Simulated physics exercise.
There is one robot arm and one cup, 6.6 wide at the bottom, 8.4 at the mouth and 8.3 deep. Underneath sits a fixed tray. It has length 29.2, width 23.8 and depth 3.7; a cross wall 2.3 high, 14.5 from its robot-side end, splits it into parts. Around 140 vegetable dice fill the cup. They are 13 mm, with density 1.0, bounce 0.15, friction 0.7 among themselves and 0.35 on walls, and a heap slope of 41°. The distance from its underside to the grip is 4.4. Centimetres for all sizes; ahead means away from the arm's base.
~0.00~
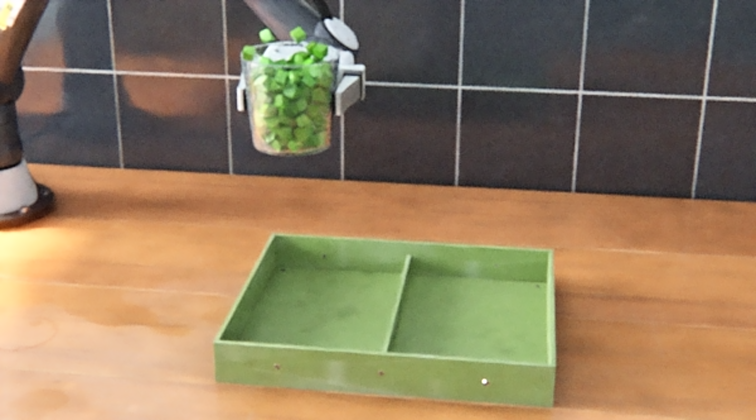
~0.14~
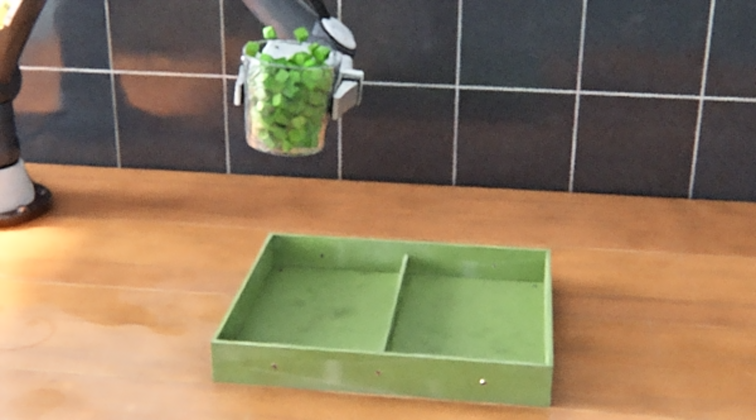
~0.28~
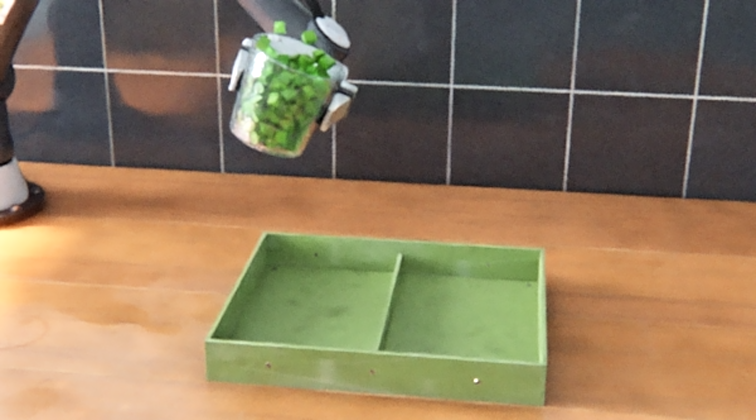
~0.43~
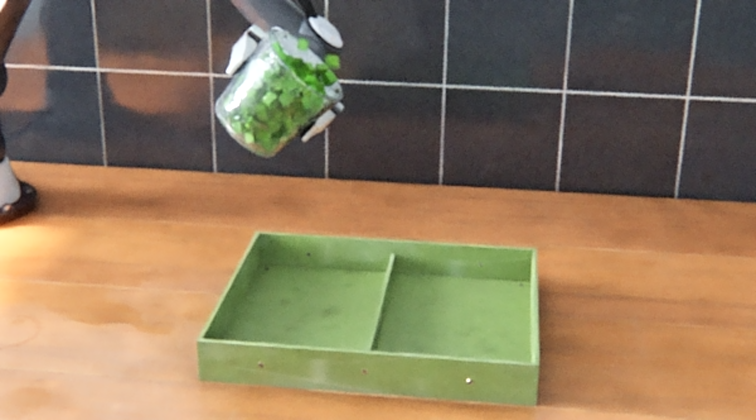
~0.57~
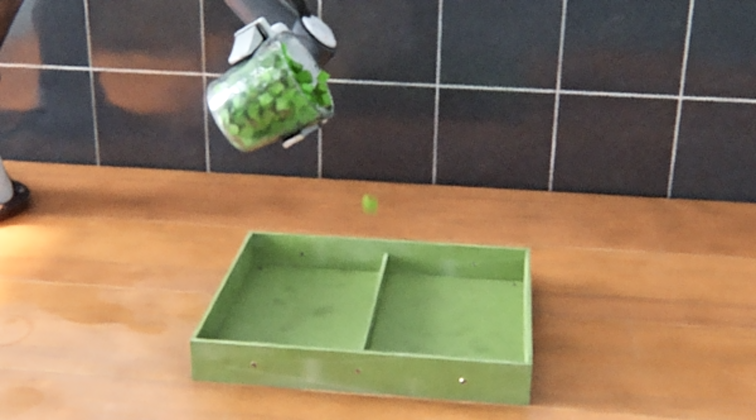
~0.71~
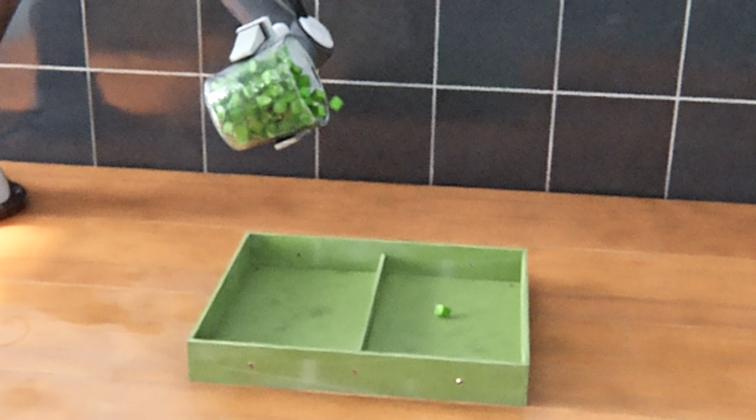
Clear cup of green vegetable dice tilting rightward in a robot arm's grip, one piece dropping into a divided green tray.
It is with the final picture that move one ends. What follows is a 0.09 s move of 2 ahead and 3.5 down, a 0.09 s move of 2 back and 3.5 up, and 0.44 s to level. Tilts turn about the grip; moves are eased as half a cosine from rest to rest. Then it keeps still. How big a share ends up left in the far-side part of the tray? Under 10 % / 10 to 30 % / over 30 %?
Under 10 %.
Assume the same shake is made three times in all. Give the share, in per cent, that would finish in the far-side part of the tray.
In that case it would be roughly 15 per cent.
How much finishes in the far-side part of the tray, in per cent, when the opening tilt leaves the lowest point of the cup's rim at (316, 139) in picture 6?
Some 15 per cent.
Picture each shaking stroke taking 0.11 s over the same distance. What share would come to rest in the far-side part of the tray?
Estimate for that case: 5 %.
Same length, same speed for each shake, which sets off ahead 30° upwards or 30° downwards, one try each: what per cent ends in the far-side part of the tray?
I'd say close to 65 percent for the first and close to 10 percent for the second.
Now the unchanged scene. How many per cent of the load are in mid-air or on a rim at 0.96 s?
That comes to about 4 per cent, more or less.
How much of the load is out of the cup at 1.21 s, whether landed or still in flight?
About 10 per cent so far.
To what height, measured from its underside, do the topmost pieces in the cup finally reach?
Around 8.5 centimetres above the underside.
After 0.96 s, tilted 60° forward, highest piece 26 above the table; 132 in the cup, 1 in the robot-side part, 1 in the far-side part, 6 in flight or on a rim.
After 1.21 s, tilted 12° forward, highest piece 26 above the table; 129 in the cup, 7 in the far-side part, 3 in the robot-side part, 1 in flight or on a rim.
After 1.53 s, level, highest piece 27 above the table; 129 in the cup, 8 in the far-side part, 3 in the robot-side part.
After 2.58 s, level, highest piece 27 above the table; 129 in the cup, 8 in the far-side part, 3 in the robot-side part.
In the end, 129 in the cup, 8 in the far-side part, 3 in the robot-side part. That is 6 % in the far-side part of the tray.
